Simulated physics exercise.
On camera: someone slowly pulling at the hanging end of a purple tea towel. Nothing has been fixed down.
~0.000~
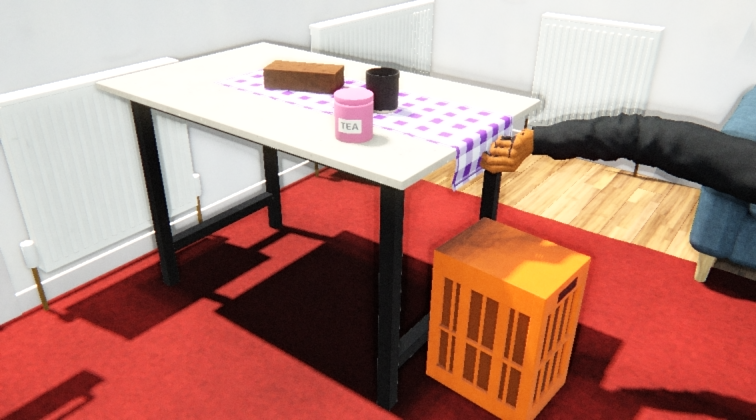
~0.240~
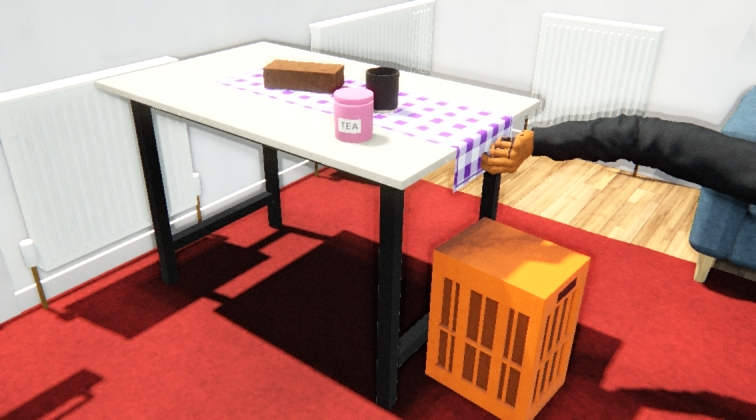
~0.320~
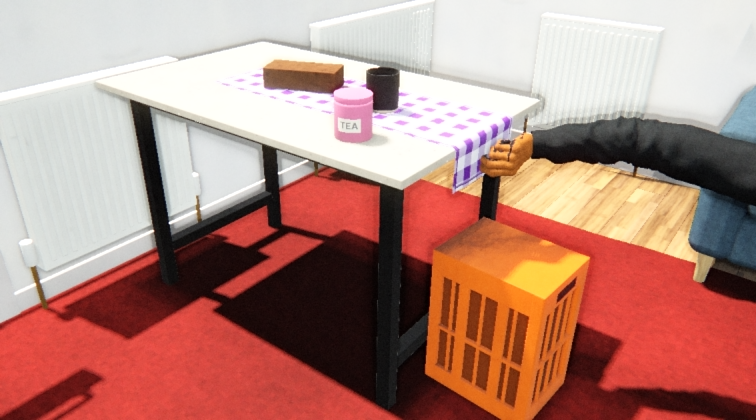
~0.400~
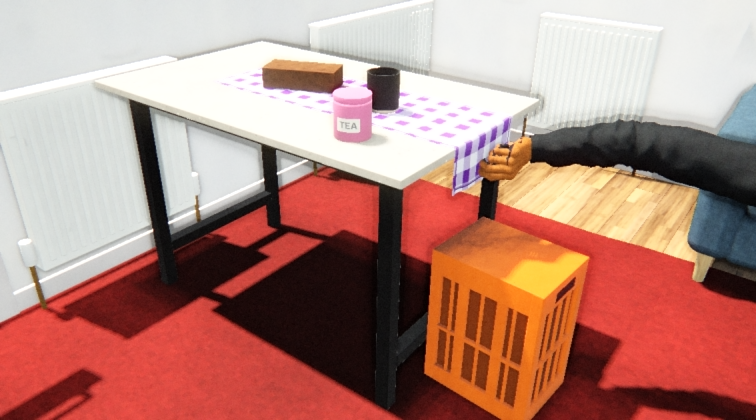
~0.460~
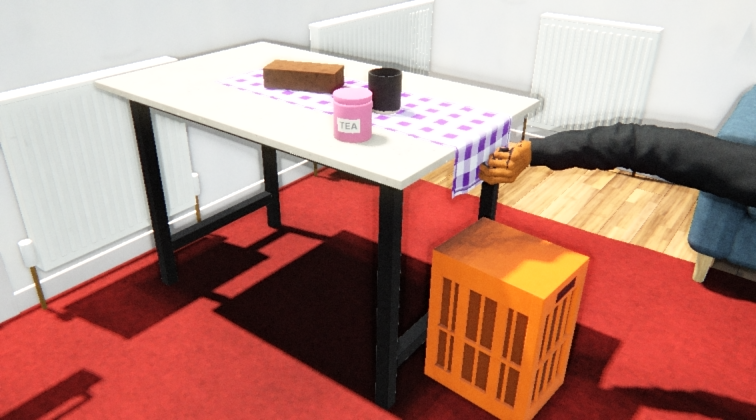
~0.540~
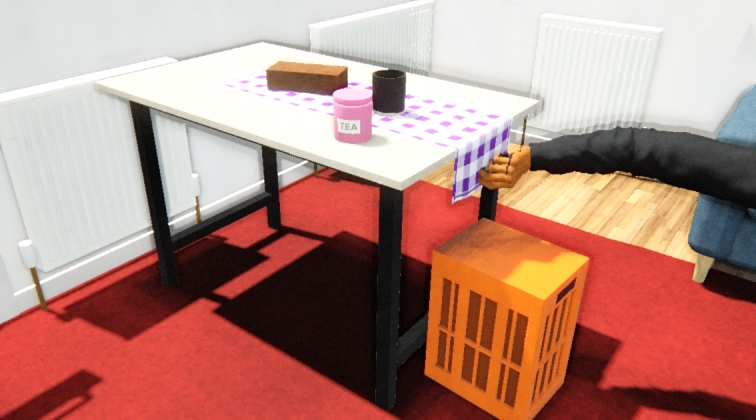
Purple checked cloth being slowly pulled down over a table's edge by a gloved hand, the black mug and brown block shifting slightly.
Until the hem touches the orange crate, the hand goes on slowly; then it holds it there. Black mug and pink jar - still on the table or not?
Black mug: Still on it; pink jar: Still on it.
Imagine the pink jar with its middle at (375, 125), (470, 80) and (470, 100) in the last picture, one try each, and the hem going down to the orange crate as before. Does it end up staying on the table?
Try one, it is still on top; try two, it is still on top; try three, it gets pulled off.
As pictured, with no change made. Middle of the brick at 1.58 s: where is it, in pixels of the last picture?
(352, 88), roughly.
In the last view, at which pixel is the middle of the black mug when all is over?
It ends up near (445, 106).
After 0.76 s, hem going down; mug moved a little; jar unmoved.
After 1.18 s, hem going down; mug carried along near (422, 100); jar unmoved.
After 1.58 s, hem on the crate; mug carried along near (443, 105); jar unmoved.
At rest, hem on the crate; mug carried along near (445, 106); jar unmoved. The black mug keeps clear of the edge and the pink jar stays on the table.
